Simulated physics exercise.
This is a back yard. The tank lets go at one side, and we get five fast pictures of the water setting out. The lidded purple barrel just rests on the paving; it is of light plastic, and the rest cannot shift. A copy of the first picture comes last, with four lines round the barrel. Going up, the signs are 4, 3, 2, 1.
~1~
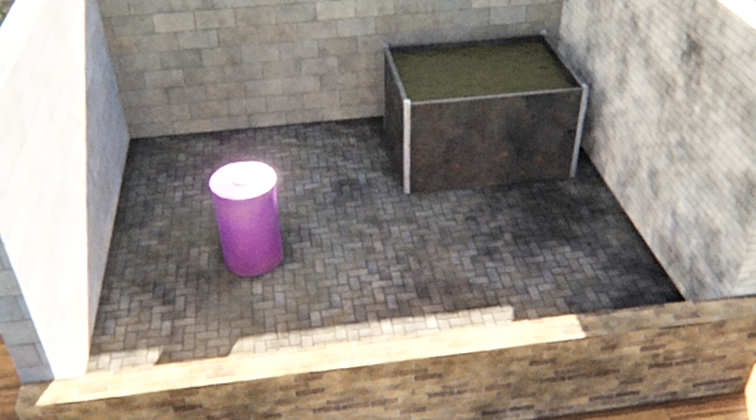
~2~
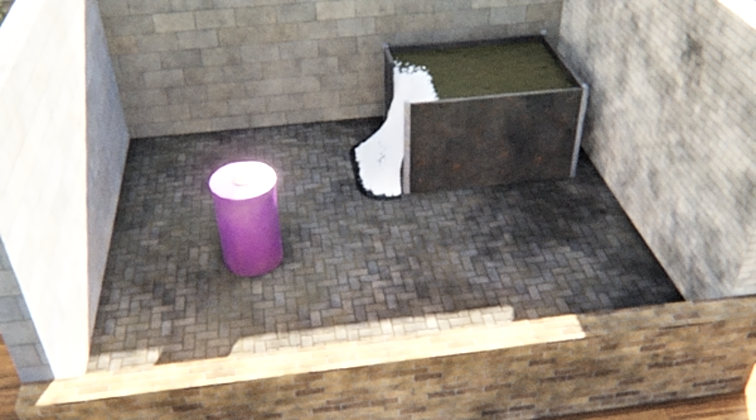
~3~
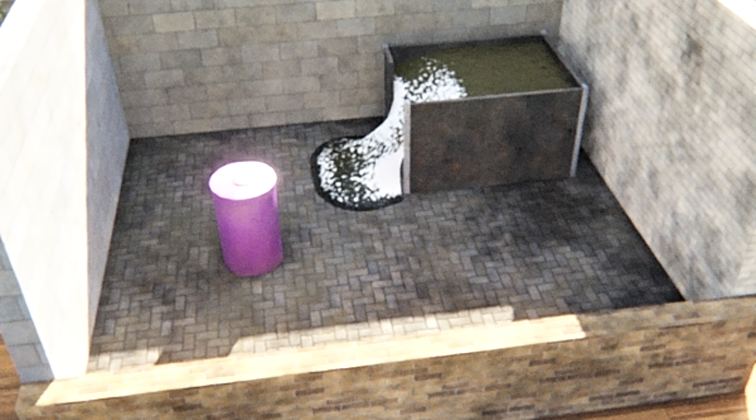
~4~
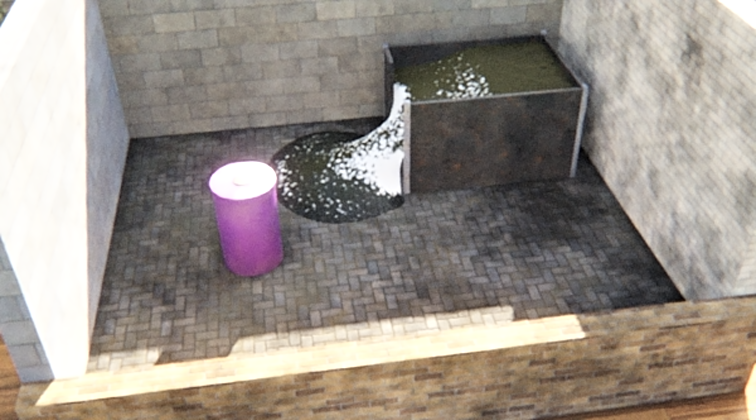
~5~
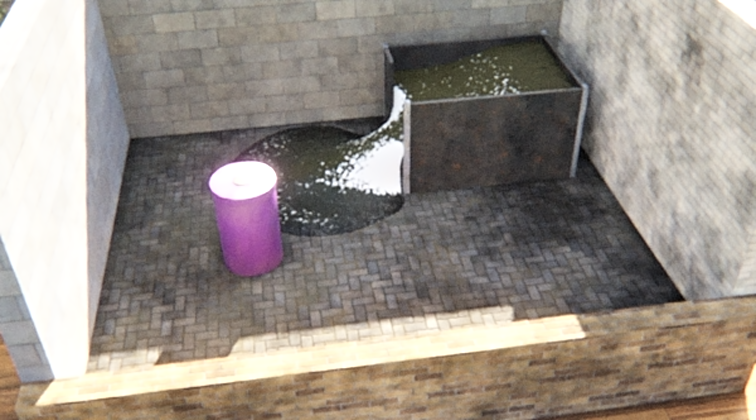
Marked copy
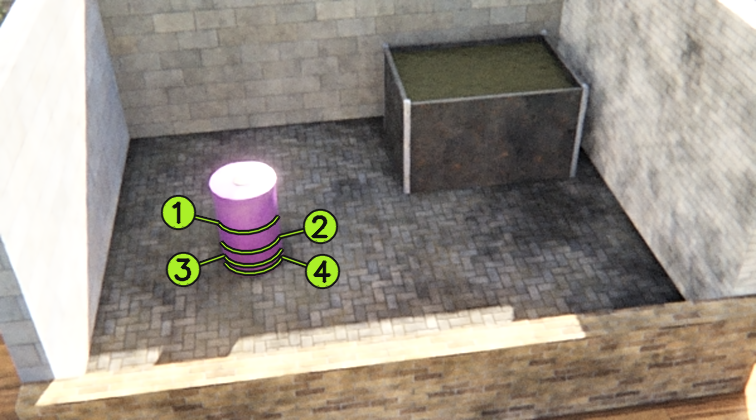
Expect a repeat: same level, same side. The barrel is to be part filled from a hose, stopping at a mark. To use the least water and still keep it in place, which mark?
I would pick mark 1.
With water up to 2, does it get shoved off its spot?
Yes, it does.
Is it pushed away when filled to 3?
Yes.
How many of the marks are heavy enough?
One.
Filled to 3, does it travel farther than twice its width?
Yes, clearly.
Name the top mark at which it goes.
Here it is mark 2.
In lime, 1 at (248, 232); 2 at (251, 252); 3 at (253, 265); 4 at (254, 273); from the bottom up 4, 3, 2, 1.
For mark 1, it does not move.
For mark 2, it is pushed about its own width away.
For mark 3, it is pushed about 5 times its own width away.
For mark 4, it is pushed about 4 times its own width away.
